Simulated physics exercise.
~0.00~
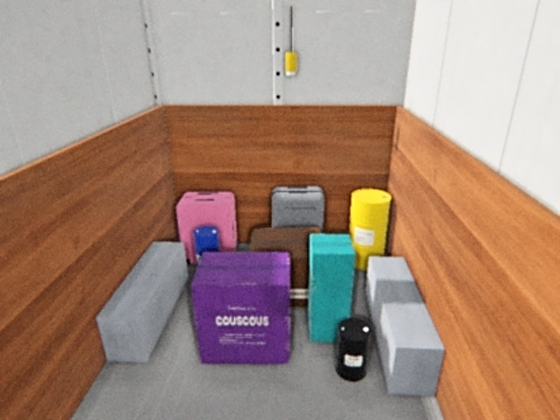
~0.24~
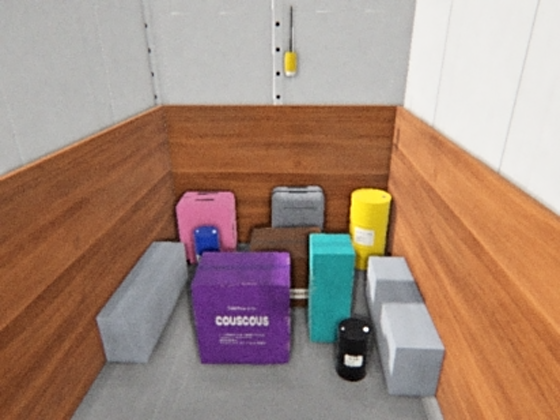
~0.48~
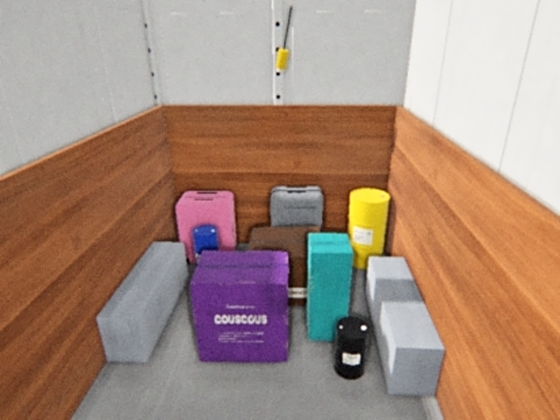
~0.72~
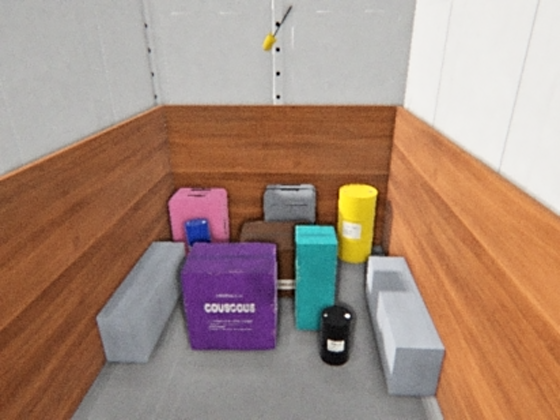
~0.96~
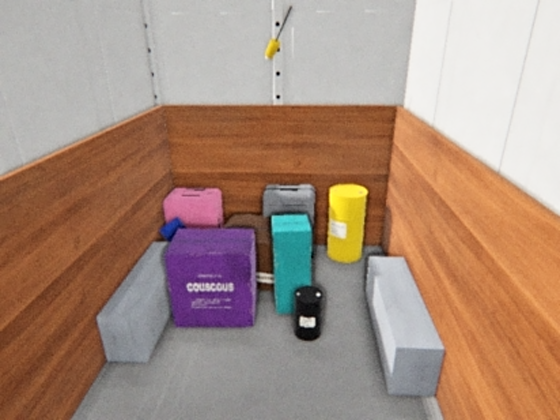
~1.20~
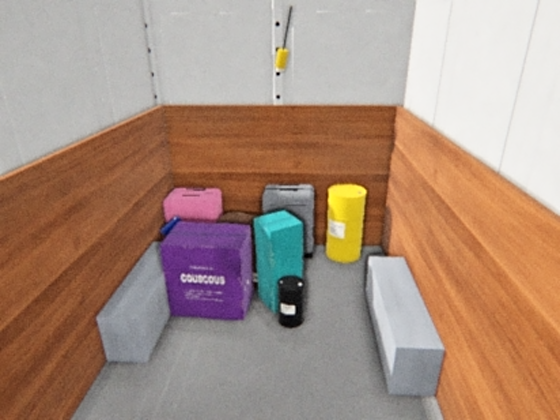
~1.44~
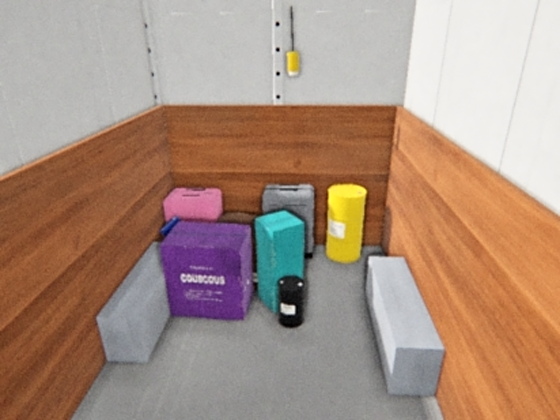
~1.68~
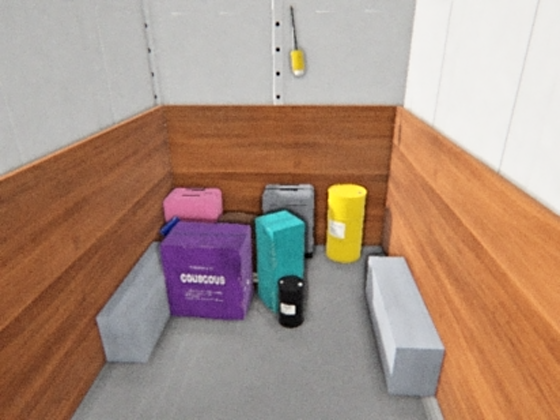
The inside of a cargo compartment with wood-panelled lower walls is seen from the rear, looking towards the bulkhead, with grey wheel boxes along both sides. A purple couscous box stands in front, with a turquoise box and a black canister to its right, while a pink case, blue canister, brown box, grey case and yellow drum stand behind. At first everything stays put, then the yellow tag hanging on the far wall swings and the load slides forwards and left. The blue canister tips over behind the purple box. The other items remain upright, shifted left, and the load comes to rest as the tag settles.
